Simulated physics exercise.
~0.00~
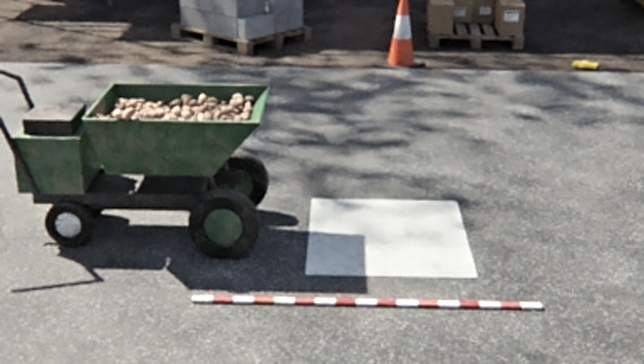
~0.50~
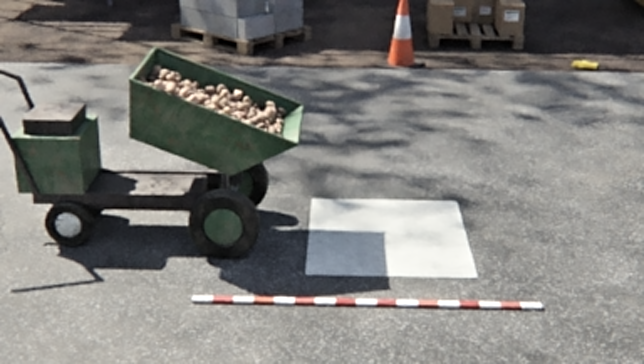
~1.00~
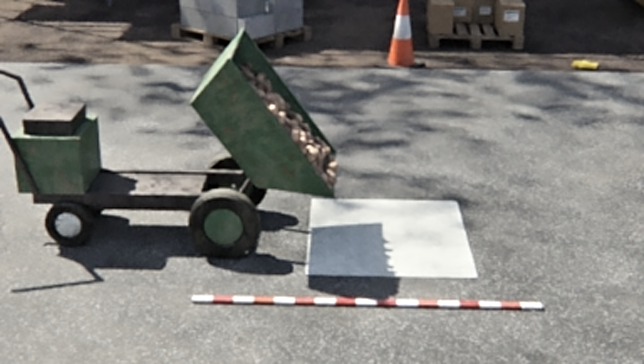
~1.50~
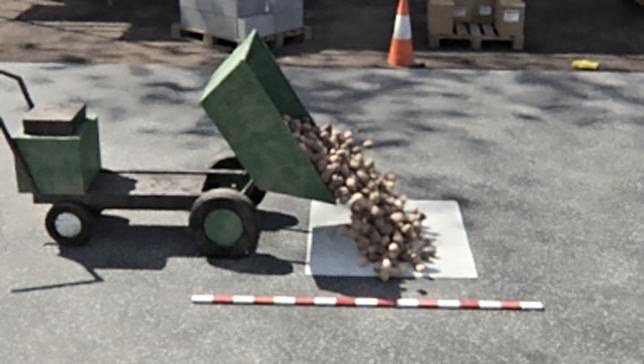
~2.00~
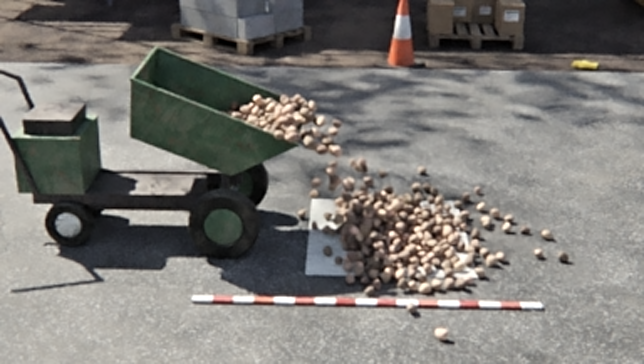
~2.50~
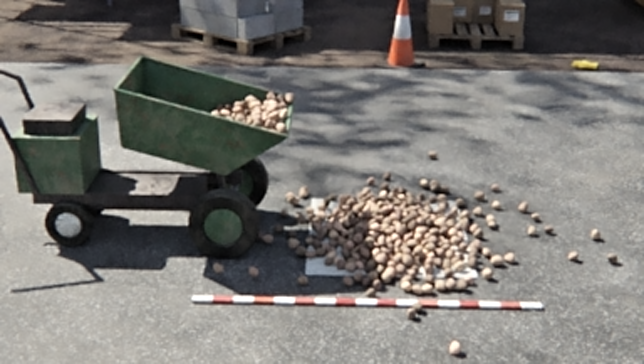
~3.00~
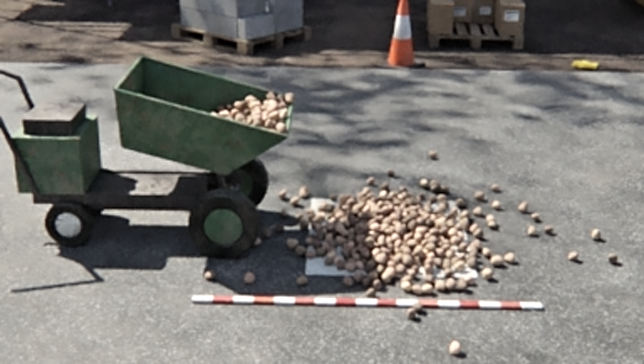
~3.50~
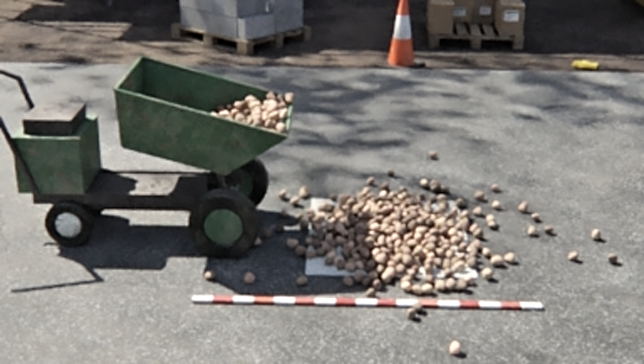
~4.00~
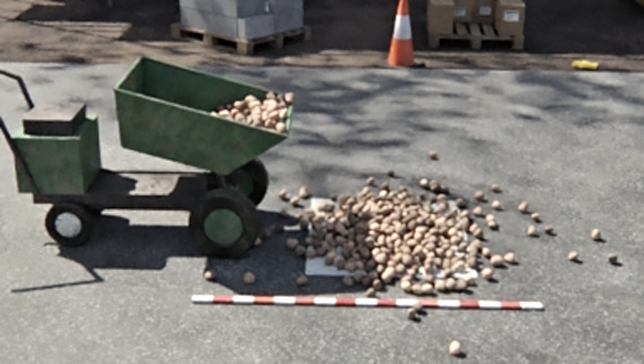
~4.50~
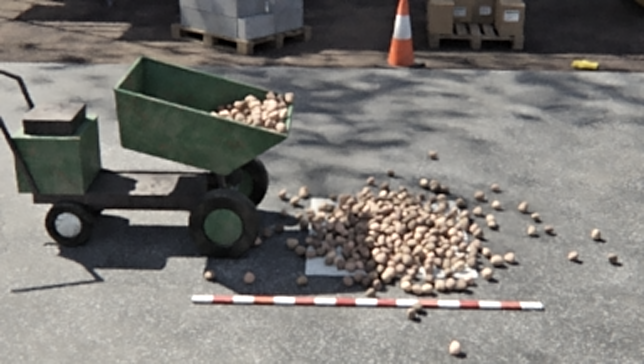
A green barrow tips brown cobbles onto a pale sheet, then lowers, still partly loaded.
